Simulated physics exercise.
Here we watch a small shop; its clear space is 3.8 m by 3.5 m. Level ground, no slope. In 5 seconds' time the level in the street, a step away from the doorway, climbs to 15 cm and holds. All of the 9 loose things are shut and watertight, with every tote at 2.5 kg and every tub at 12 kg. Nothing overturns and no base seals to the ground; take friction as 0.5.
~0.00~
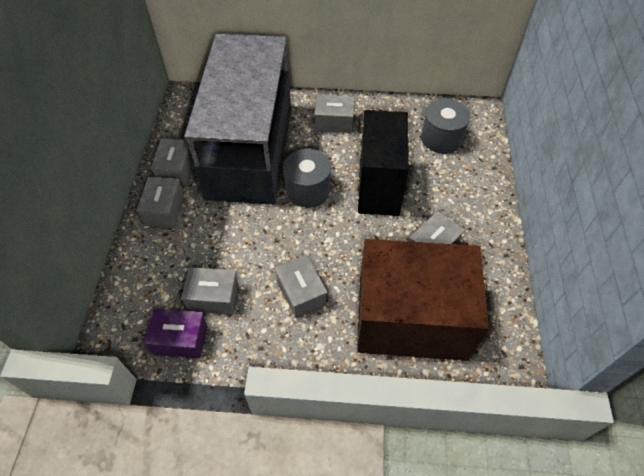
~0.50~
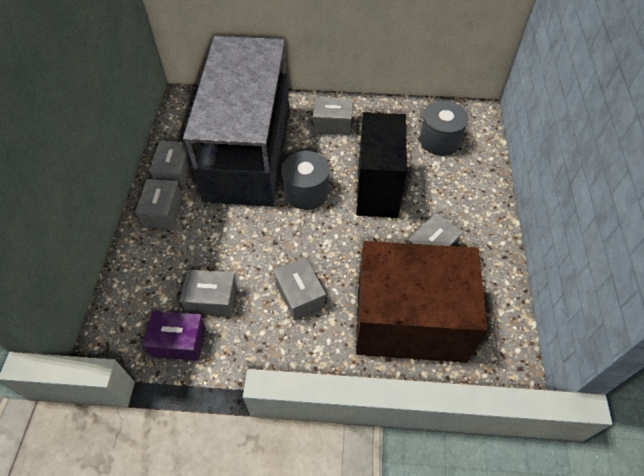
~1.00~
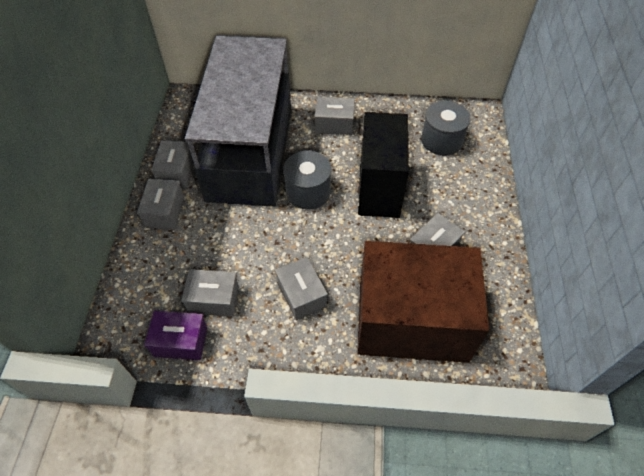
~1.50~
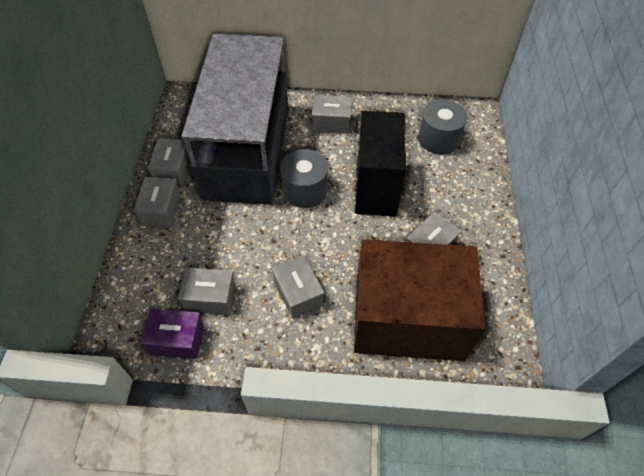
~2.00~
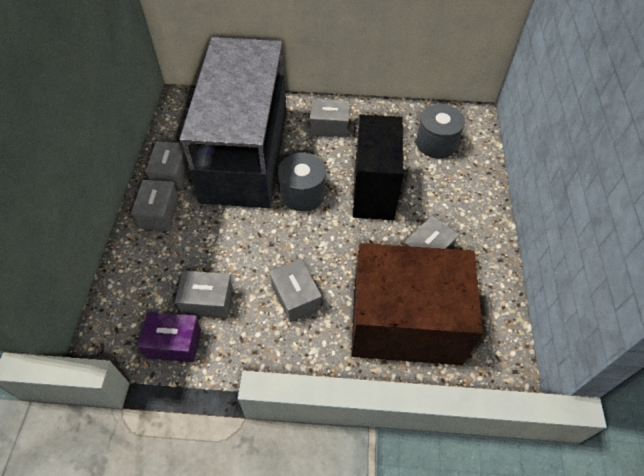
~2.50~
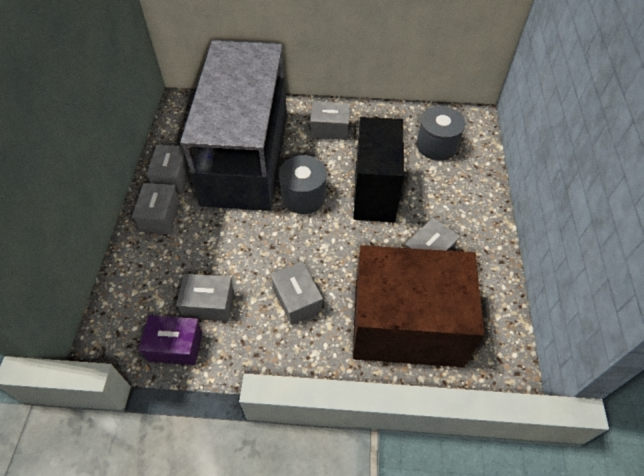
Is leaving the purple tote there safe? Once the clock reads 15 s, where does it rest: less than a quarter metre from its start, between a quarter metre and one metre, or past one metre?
It rests past one metre from its start.
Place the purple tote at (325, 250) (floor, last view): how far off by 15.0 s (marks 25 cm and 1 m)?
It gets carried off.
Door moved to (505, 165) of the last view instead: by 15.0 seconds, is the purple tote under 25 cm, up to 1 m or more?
In that case the purple tote is nudged along.
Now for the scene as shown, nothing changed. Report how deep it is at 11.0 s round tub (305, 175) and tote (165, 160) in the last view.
Depths: Near 5 cm, then near 10 cm.
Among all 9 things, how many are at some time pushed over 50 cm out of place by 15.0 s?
It works out to 7.
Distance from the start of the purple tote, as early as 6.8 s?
Close to 150 cm.
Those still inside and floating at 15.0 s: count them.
Total: 8.
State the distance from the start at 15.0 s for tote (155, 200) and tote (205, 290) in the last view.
First 140 cm, then 150 cm.
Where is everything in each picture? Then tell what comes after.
The purple tote at (174, 328) rests on the ground; water covers 0.0 m2; 0 of 9 have shifted, in the first frame.
The purple tote at (172, 330), on the bottom; 0.0 m2 under water; 0 of 9 have shifted, in the second frame.
The purple tote at (174, 330) rests on the ground; 0.0 m2 under water; 0 of 9 have shifted, in the third frame.
The purple tote at (170, 328), on the bottom; water covers 0.0 m2; 0 of 9 have shifted, in the fourth frame.
The purple tote at (167, 331), on the bottom; 0.0 m2 under water; 0 of 9 have shifted, in the fifth frame.
The purple tote at (169, 334) rests on the ground; 0.0 m2 under water; 0 of 9 have shifted, in the sixth frame.
After 3.5 s the purple tote is near (165, 321), 0.1 m from its start, aground; 0 afloat.
After 6.8 s the purple tote is near (137, 180), 1.6 m from its start, afloat; 4 afloat.
After 11.0 s the purple tote is near (155, 125), 2.3 m from its start, afloat; 7 afloat.
After 15.0 s the purple tote is near (174, 117), 2.4 m from its start, afloat; 8 afloat.
